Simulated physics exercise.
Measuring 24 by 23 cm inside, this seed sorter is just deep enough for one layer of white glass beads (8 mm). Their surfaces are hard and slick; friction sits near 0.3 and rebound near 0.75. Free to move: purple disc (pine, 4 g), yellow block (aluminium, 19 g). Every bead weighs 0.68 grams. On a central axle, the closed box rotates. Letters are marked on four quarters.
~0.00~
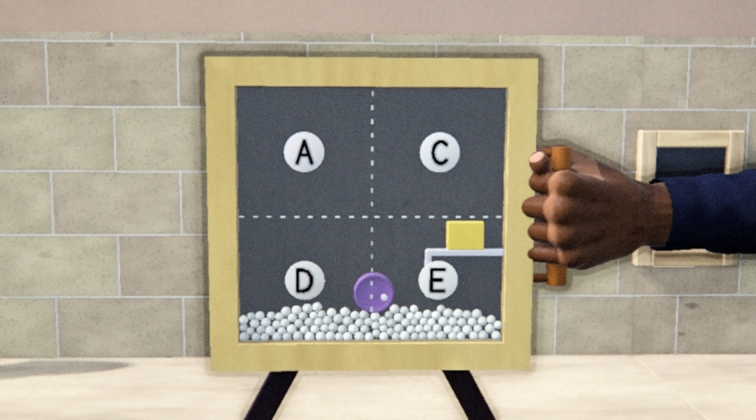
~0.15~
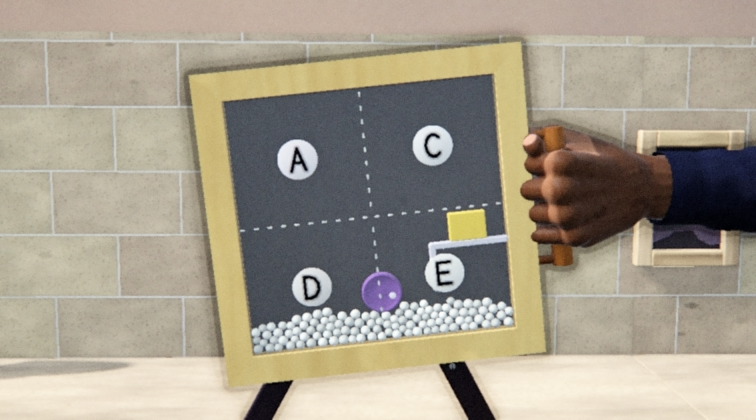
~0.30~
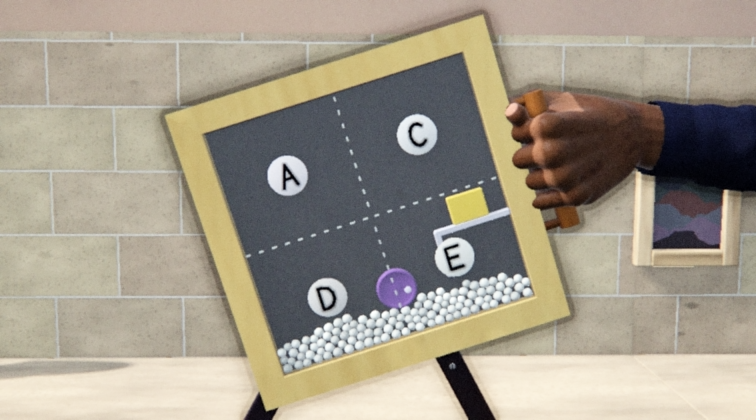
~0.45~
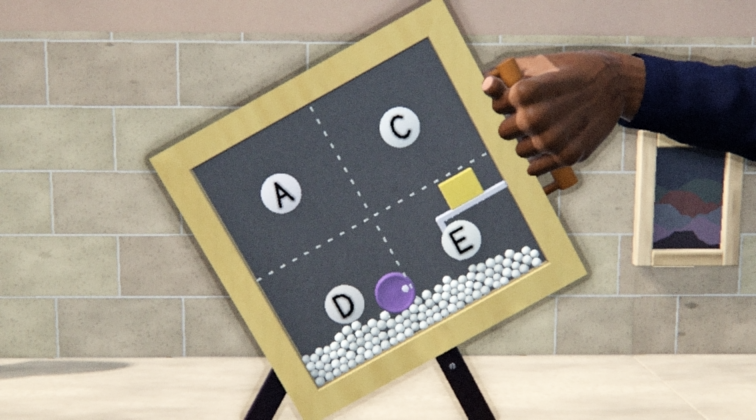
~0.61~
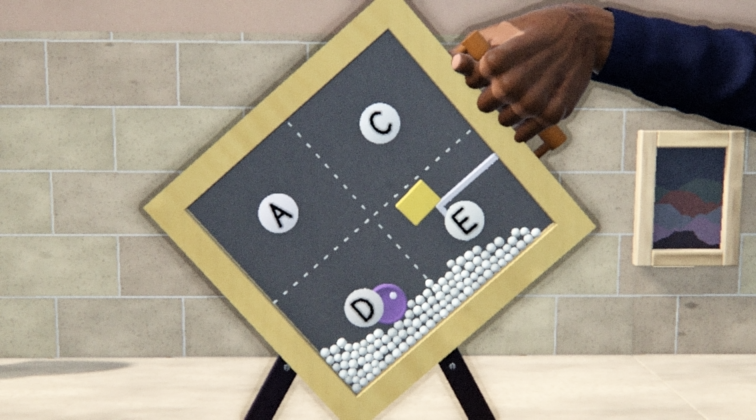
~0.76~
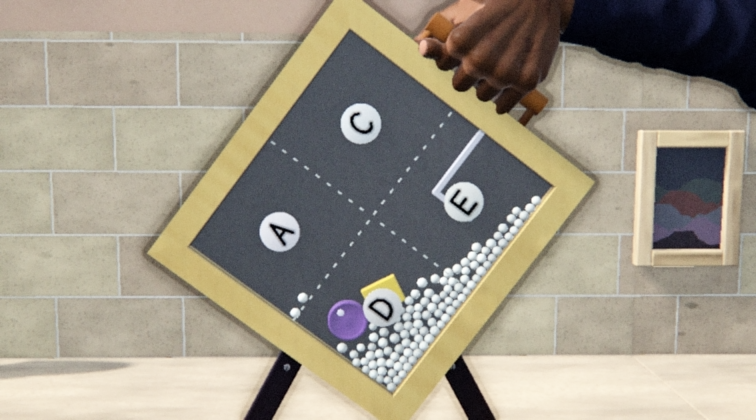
In front of a tiled wall, a hand turned a framed box anticlockwise by its handle; the white beads and purple disc shifted, then the yellow block slid off its ledge and dropped among the beads.
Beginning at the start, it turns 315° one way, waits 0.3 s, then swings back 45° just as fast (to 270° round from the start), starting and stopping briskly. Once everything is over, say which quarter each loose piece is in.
Purple disc - E, yellow block - C.
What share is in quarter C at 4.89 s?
Around 70 percent.
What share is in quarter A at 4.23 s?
It works out at about 0 percent.
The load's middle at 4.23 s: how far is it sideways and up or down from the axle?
9 cm right, 3 cm below.
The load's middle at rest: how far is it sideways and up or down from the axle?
About 2 cm right and 9 cm below.
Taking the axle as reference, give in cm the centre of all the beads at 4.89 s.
Right: About 5 cm; below: About 8 cm.
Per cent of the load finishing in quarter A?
Share: Approx. 0 %.
After 4.23 s, it has come round 315° anticlockwise; the beads' middle is 9 cm right of and 3 cm below the centre; C 80 %, E 20 %; purple disc in E; yellow block in C.
After 4.89 s, it has come round 293° anticlockwise; the beads' middle is 5 cm right of and 8 cm below the centre; C 70 %, E 30 %; purple disc in E; yellow block in C.
After 5.26 s, it has come round 270° anticlockwise; the beads' middle is 2 cm right of and 9 cm below the centre; C 70 %, E 30 %; purple disc in E; yellow block in C.
All still by 5.8 s, it has come round 270° anticlockwise; A 0 %, C 70 %, D 0 %, E 30 %; purple disc in E; yellow block in C.
